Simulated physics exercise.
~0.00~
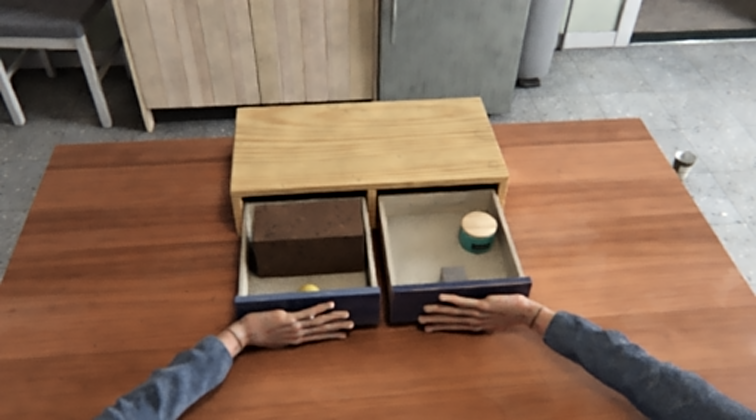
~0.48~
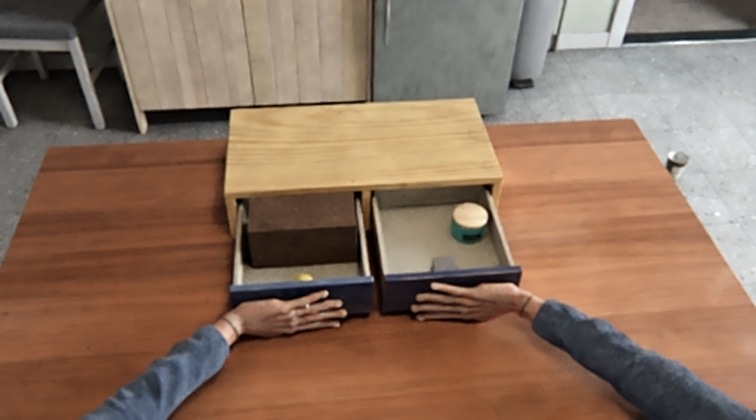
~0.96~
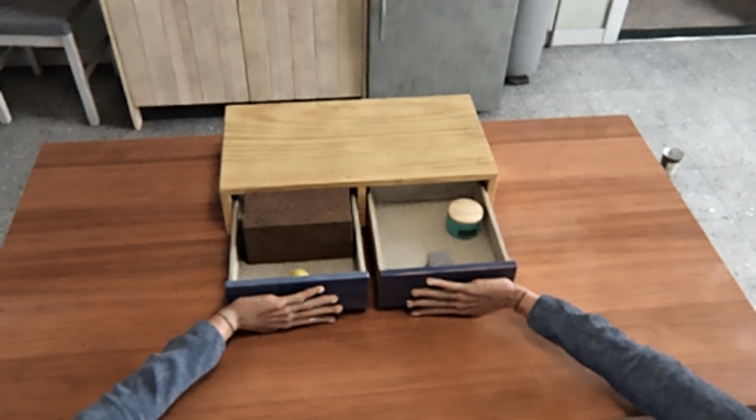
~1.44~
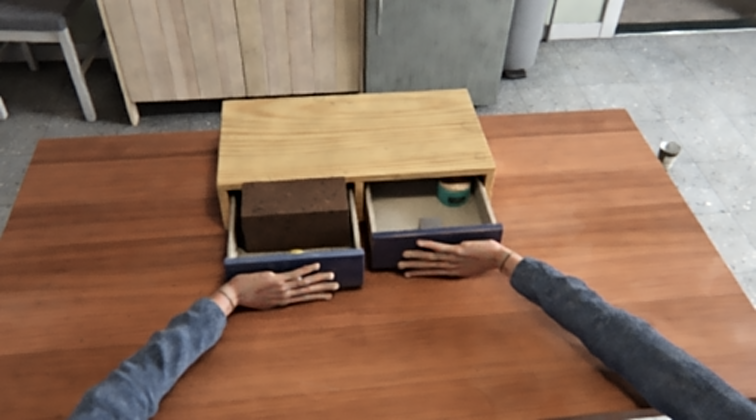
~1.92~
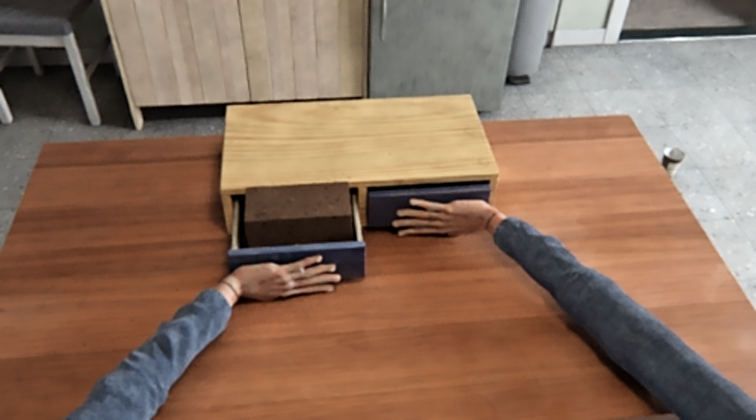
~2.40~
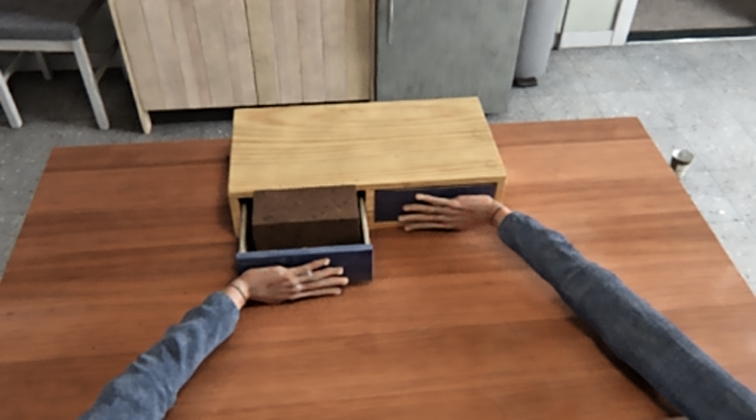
Two open drawers, the left holding a big dark brown block and the right a turquoise jar, were pushed slowly toward a wooden chest by a pair of hands; the right one shut completely, while the left stopped partway and stayed ajar.
